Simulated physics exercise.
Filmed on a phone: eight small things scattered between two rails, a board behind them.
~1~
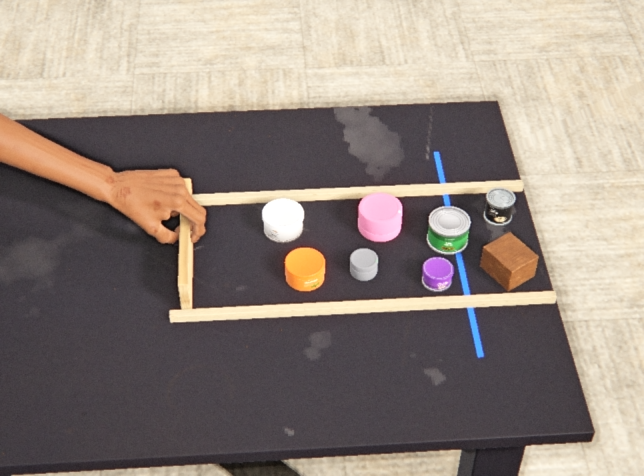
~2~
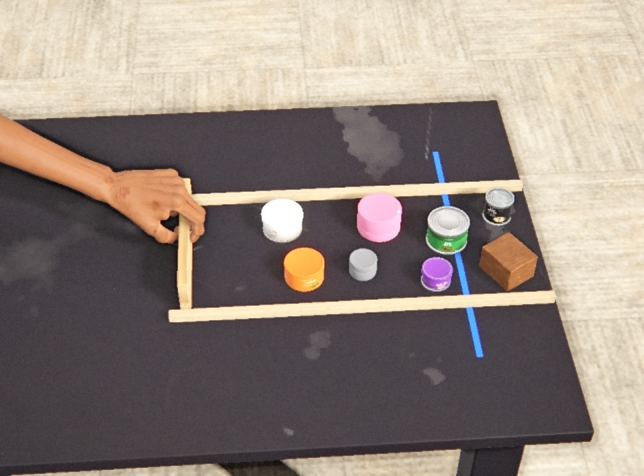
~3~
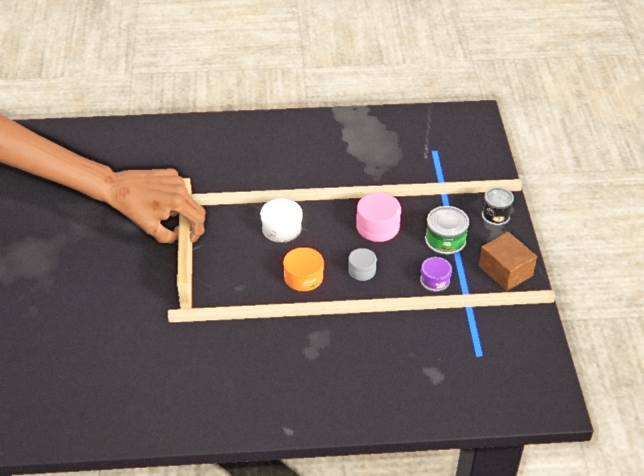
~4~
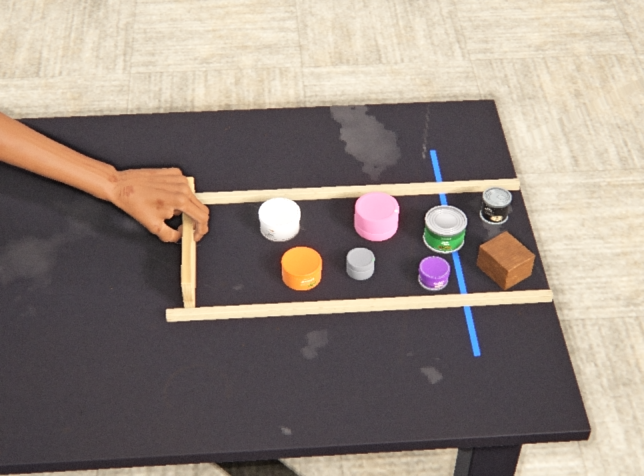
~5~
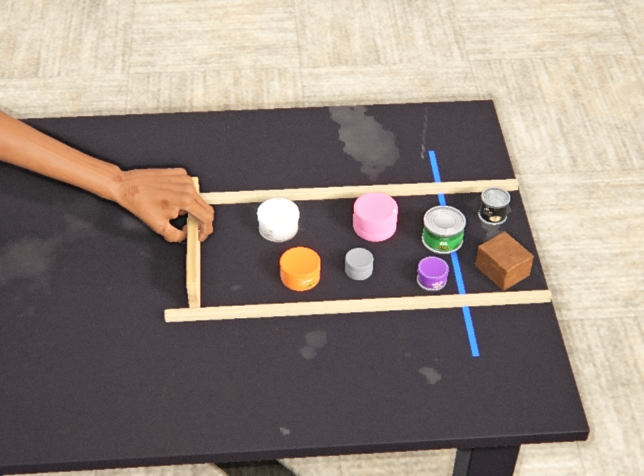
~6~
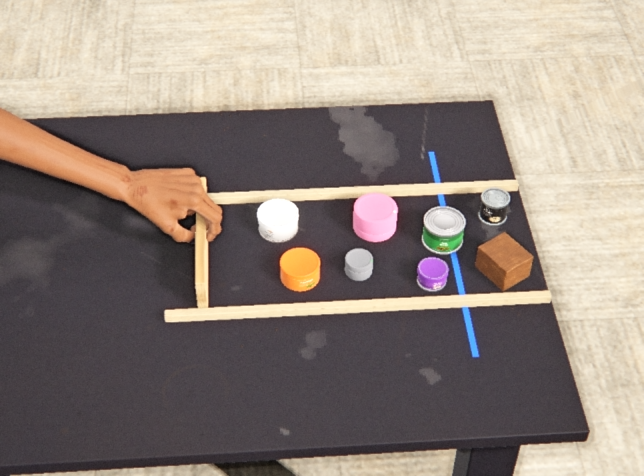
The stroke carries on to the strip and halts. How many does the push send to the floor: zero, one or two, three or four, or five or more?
As it turns out, the number that fall off is one or two.
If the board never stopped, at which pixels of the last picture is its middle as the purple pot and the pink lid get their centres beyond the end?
At (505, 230) for the purple pot; at (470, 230) for the pink lid.
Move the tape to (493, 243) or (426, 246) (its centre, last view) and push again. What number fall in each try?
It would be 4 and 0.
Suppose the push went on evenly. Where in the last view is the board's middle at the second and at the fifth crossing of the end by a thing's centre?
First at (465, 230), next at (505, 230).
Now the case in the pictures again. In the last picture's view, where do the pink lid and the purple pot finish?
Near (503, 197) and (503, 281).
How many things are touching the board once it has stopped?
2 of them.
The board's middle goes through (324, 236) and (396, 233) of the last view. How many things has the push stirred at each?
First 4, then 6.
Soon after, none off yet; black pot at rest near (494, 207); brown block at rest near (504, 262); green tin at rest near (443, 231).
Then, none off yet; black pot at rest near (494, 207); brown block at rest near (504, 262); green tin moved a little near (464, 234).
At rest, the number that fall off is one or two; fallen, black pot.
